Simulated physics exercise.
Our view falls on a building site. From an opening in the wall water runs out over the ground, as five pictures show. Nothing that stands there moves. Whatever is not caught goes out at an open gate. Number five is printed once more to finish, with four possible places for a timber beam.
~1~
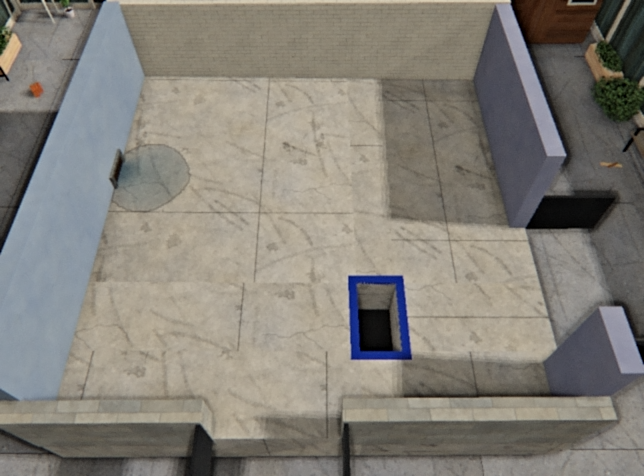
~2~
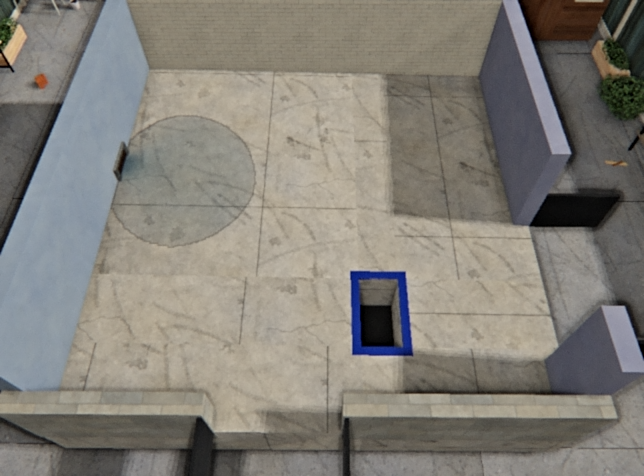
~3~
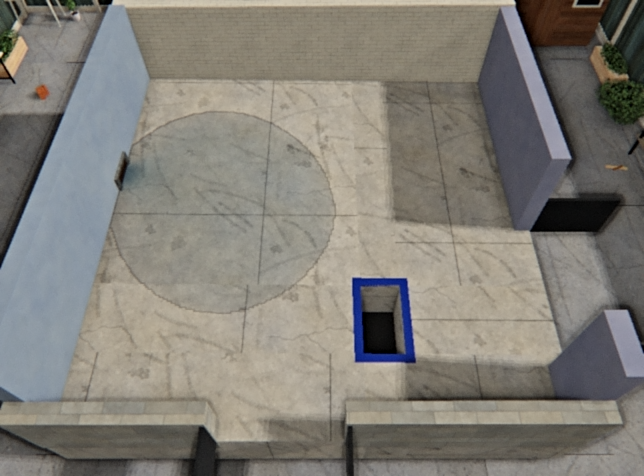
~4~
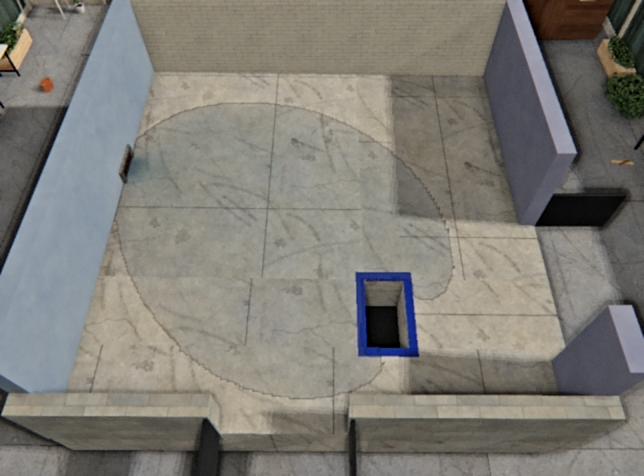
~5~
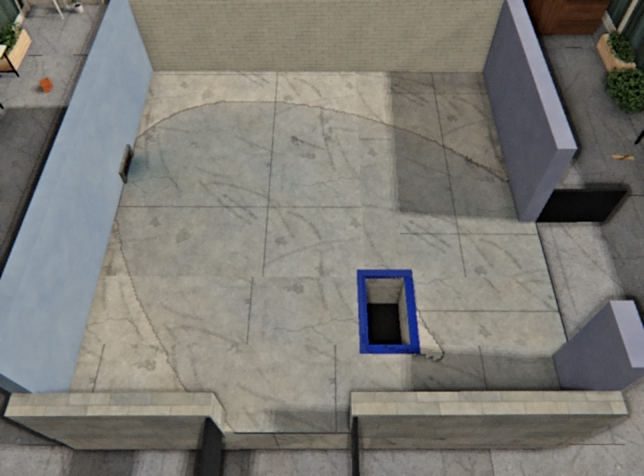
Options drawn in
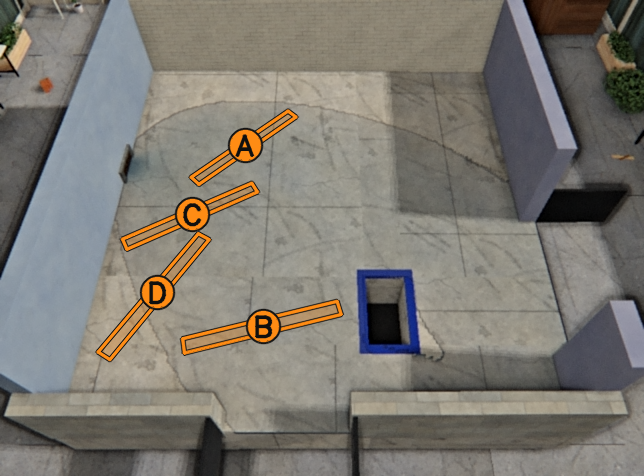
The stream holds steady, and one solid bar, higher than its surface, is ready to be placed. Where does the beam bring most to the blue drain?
B is best.
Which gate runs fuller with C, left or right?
More leaves on the right.
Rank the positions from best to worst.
Best to worst: B, D, A, C.
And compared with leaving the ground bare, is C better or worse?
It is worse.
On the marked copy, A from (195, 180) to (291, 114); B from (183, 345) to (339, 307); C from (124, 244) to (254, 187); D from (104, 355) to (203, 236).
With A, about 20 % of the stream goes into the blue drain, about 80 % out by the gates.
With B, about 41 % of the stream goes into the blue drain, about 59 % out by the gates.
With C, about 8 % of the stream goes into the blue drain, about 92 % out by the gates.
With D, about 30 % of the stream goes into the blue drain, about 70 % out by the gates.
